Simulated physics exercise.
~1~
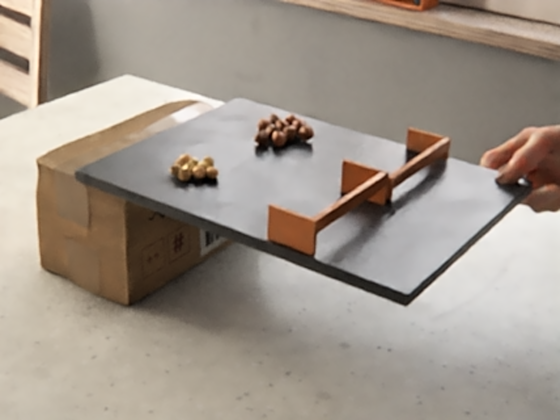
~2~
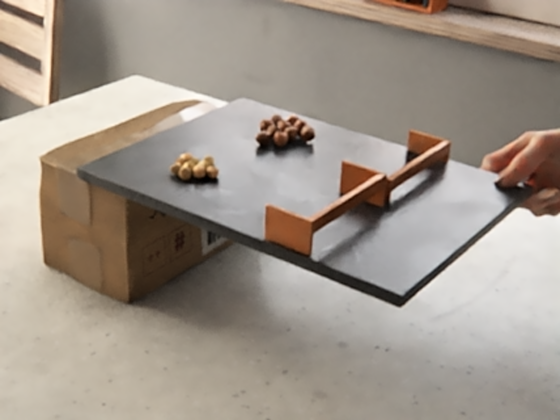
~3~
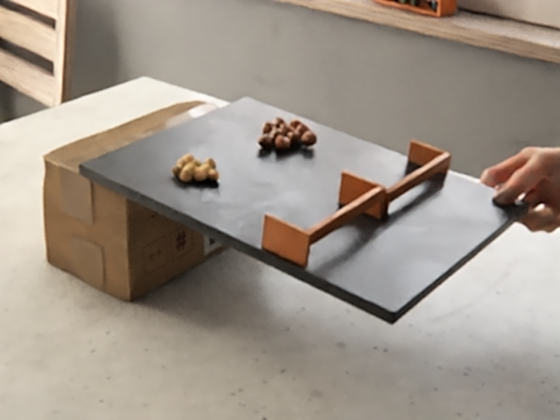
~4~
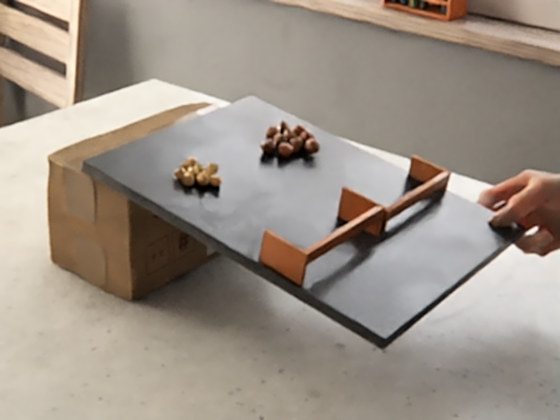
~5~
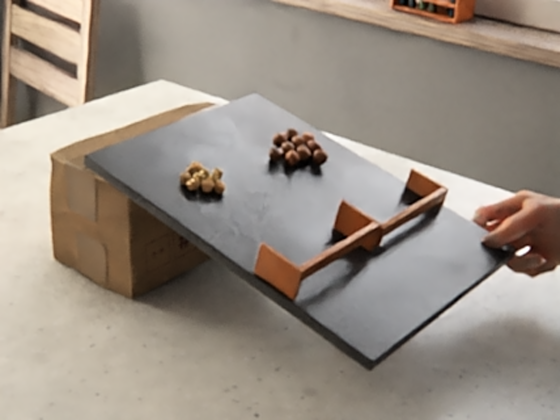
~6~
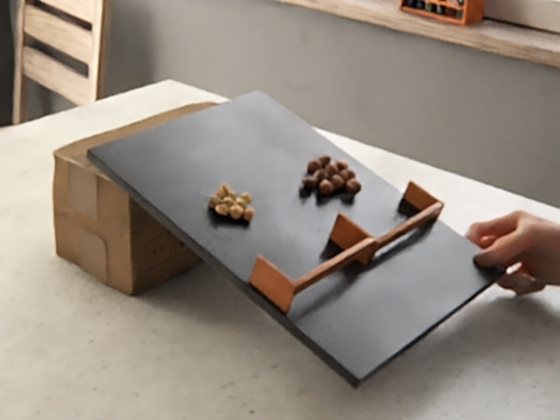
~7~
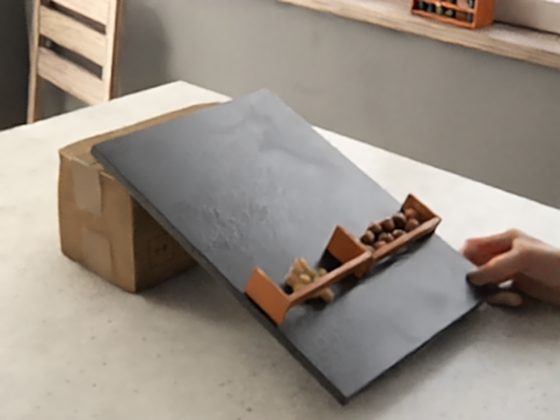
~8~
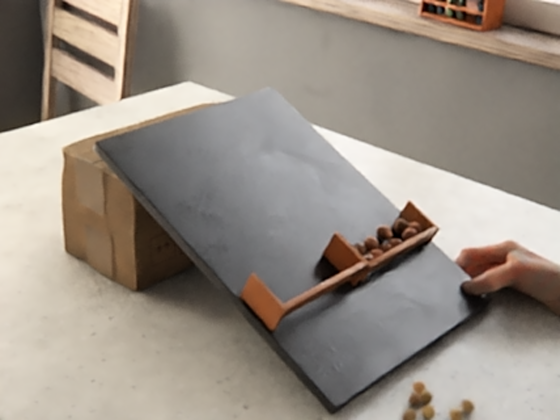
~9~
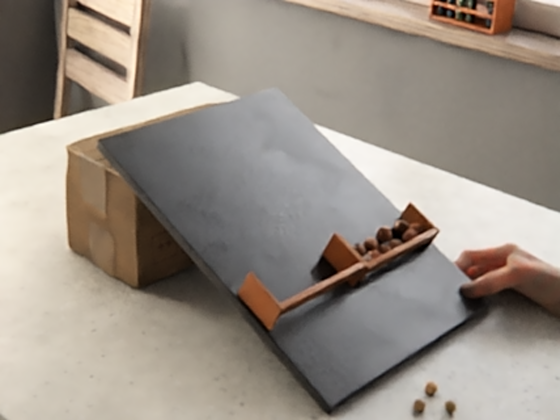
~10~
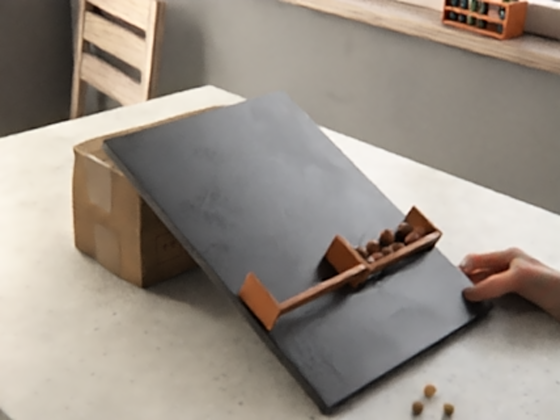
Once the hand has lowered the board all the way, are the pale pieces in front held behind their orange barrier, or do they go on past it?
The pale pieces in front roll on past their barrier and off the board. The brown ones at the back are the ones that stay gathered behind theirs.
